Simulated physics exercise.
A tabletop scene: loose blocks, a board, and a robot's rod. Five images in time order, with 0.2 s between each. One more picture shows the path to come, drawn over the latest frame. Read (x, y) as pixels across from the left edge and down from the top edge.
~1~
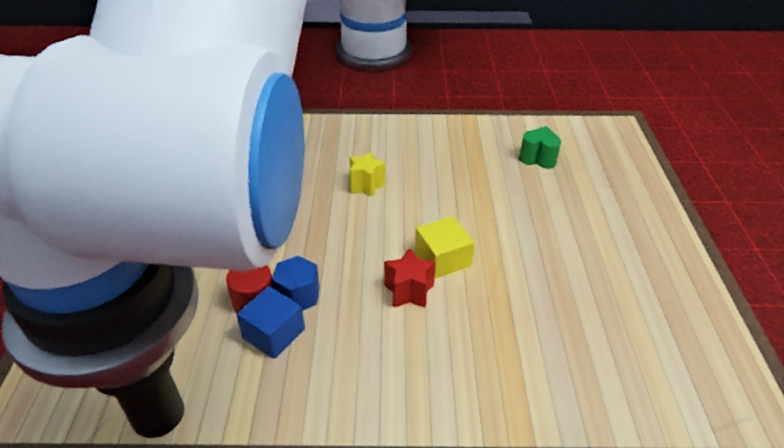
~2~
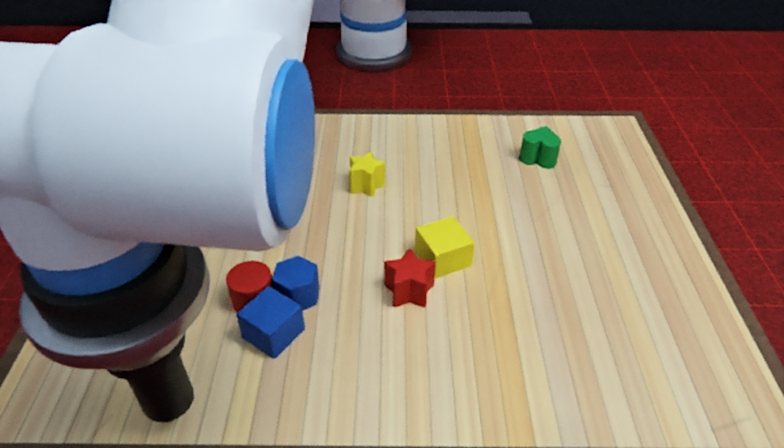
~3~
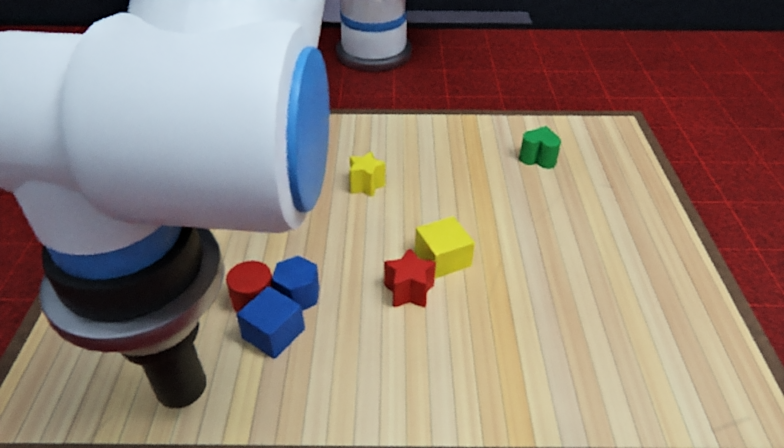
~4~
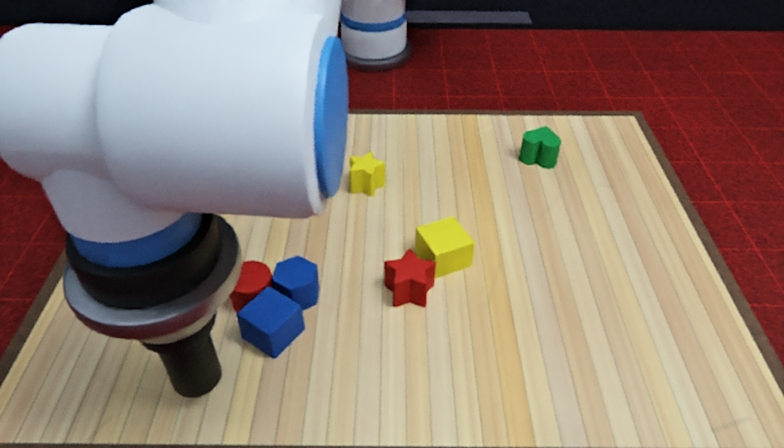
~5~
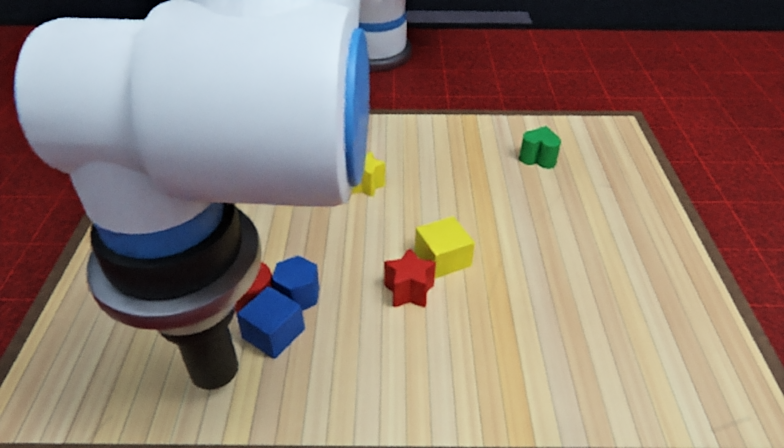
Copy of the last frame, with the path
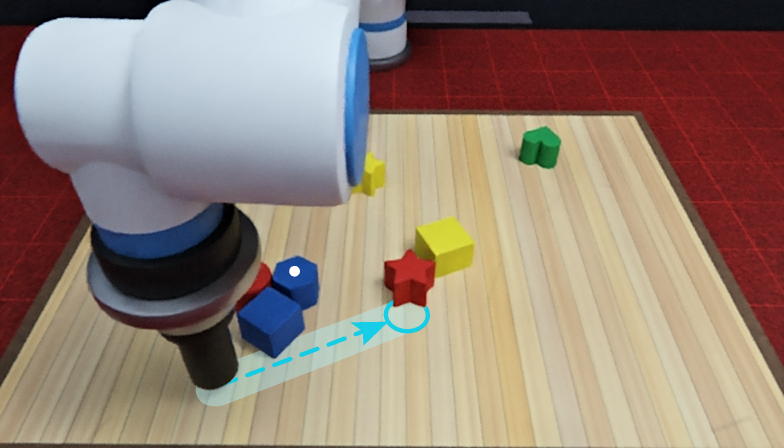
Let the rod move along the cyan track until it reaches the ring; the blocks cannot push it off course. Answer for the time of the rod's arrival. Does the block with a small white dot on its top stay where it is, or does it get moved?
It is shoved along.
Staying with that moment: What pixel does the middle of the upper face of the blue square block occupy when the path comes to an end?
It ends at (294, 294).
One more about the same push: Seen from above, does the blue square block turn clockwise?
I expect not.
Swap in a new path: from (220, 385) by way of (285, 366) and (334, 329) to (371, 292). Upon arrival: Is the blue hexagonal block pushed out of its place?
Yes
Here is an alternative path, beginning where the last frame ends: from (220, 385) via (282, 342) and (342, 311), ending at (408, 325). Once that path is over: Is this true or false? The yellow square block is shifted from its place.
That statement is not accurate.
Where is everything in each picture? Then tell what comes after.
Lower end of the rod at (159, 415), tops of blocks, blue square block at (269, 309), blue hexagonal block at (295, 271), red star-shaped block at (410, 267), yellow square block at (445, 234), in the first picture.
Rod at (169, 400), blocks as before, in the second picture.
Rod at (182, 387), blocks as before, in the third picture.
Rod at (198, 377), blocks as before, in the fourth picture.
Rod at (215, 370), blue square block at (269, 309), blue hexagonal block at (295, 271), red star-shaped block at (410, 267), yellow square block at (445, 234), in the fifth picture.
The drawn path runs in a line from (220, 385) to (407, 314); the dot is on the blue hexagonal block.
The first path, step by step. One third of the way, rod at (284, 344); blue square block at (285, 299), turned 35° anticlockwise; blue hexagonal block at (297, 265).
Two thirds of the way, rod at (348, 321); blue square block at (294, 294), turned 60° anticlockwise; blue hexagonal block at (296, 259).
At the end, rod at (407, 298); blue square block at (294, 294), turned 60° anticlockwise; blue hexagonal block at (296, 259); red star-shaped block at (416, 260); yellow square block not moved.
